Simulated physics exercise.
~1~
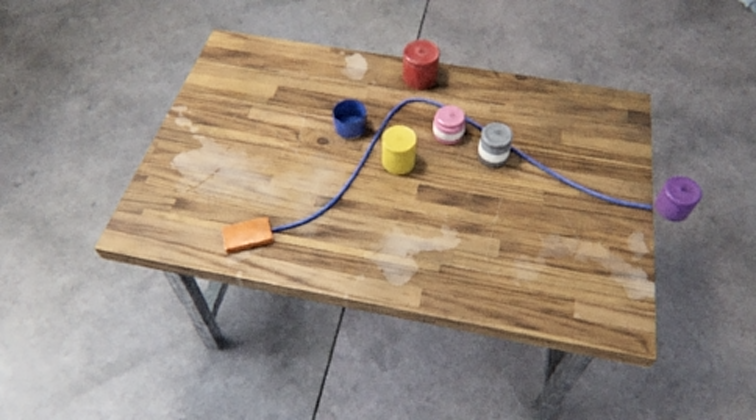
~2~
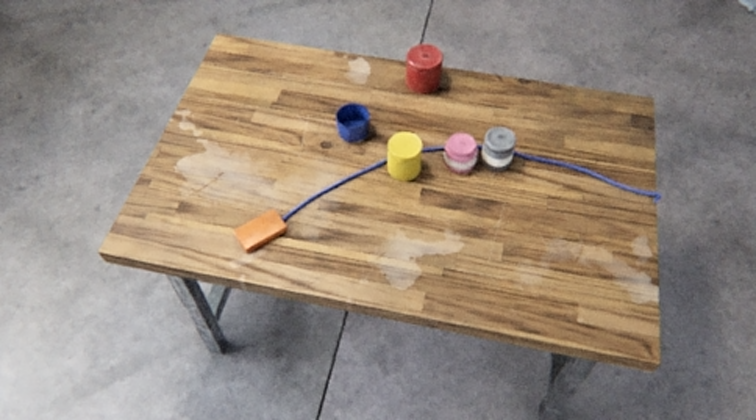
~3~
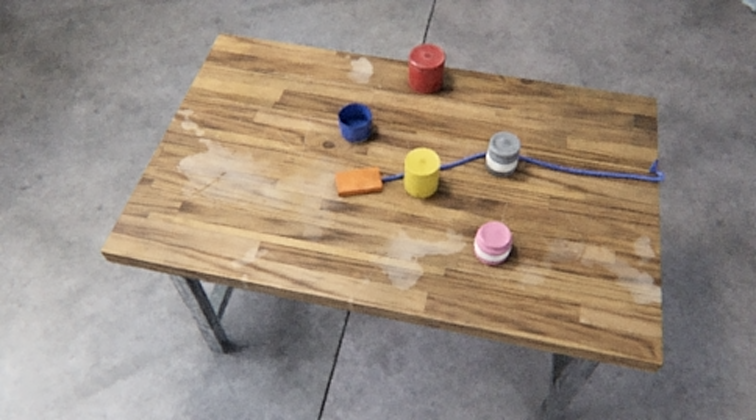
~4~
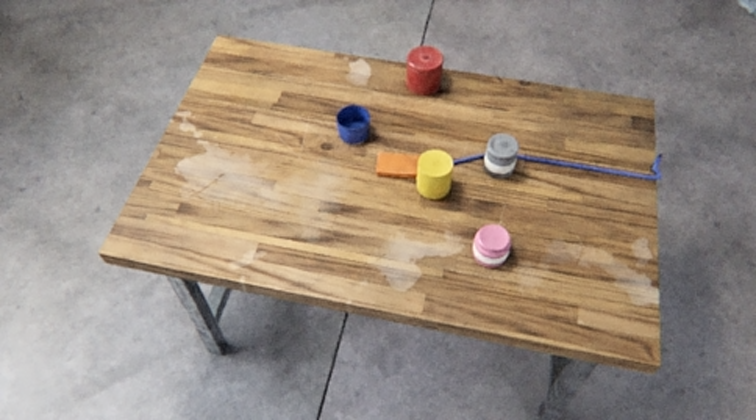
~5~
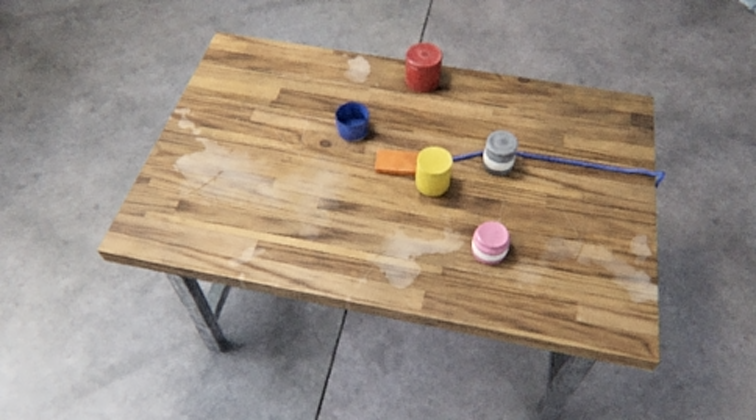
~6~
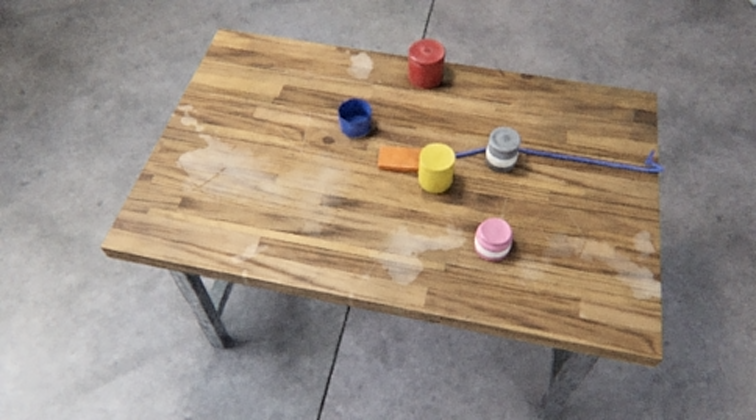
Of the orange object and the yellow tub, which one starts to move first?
The orange object starts to move first, pulled along by the blue cable, and the yellow tub shifts only after that.
Wooden tabletop with purple object dropping off right edge, blue cable shoving pink jar aside and dragging orange object to yellow tub.
